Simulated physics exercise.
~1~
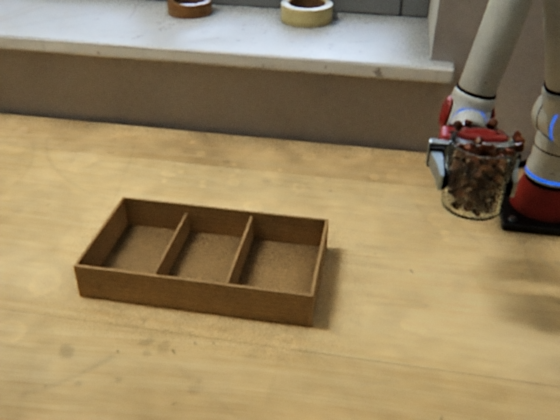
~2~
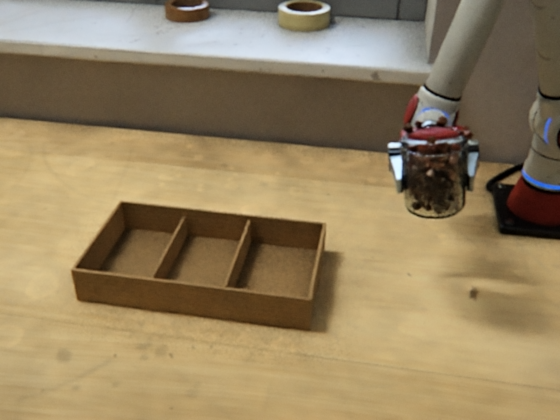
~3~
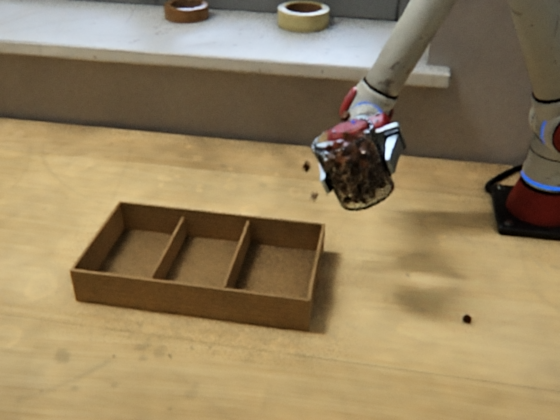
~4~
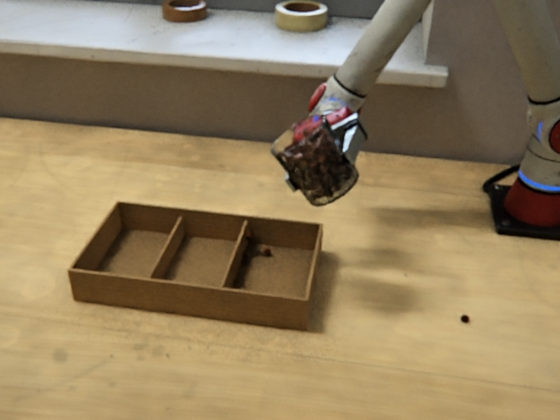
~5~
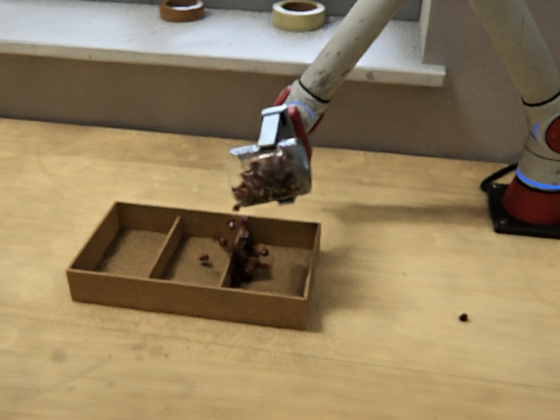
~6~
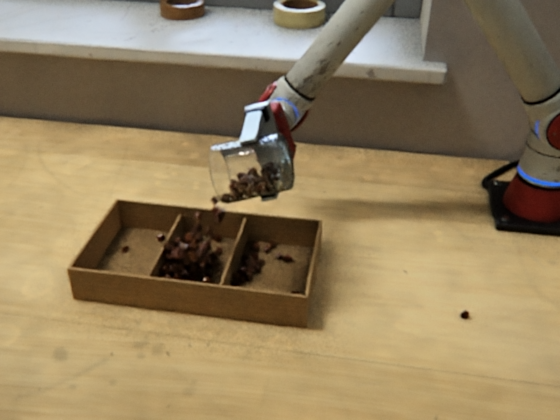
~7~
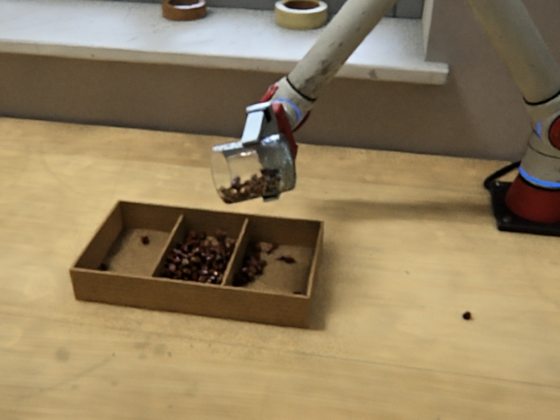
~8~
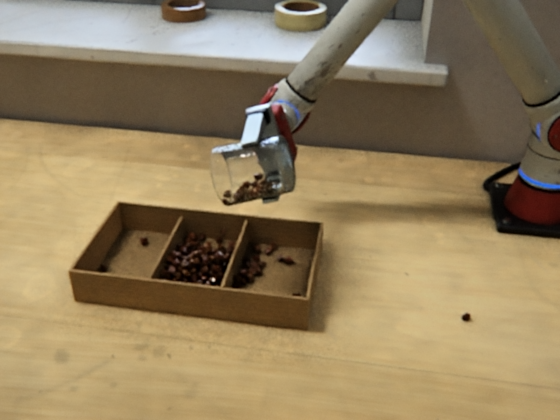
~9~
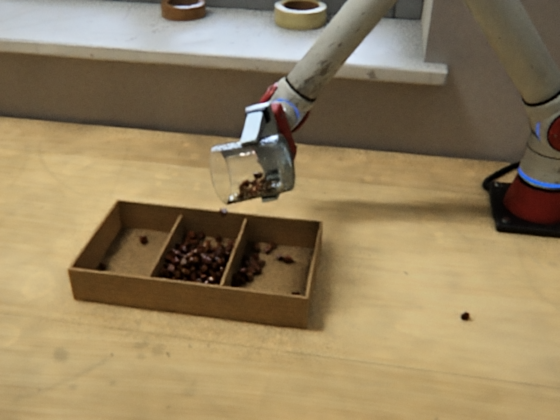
The video shows a robot arm carrying a clear cup of small brown pellets leftward over a three-part tray and tipping it, spilling them mostly into the middle section, with some in the right and very few in the left; a few remain in the tilted cup.
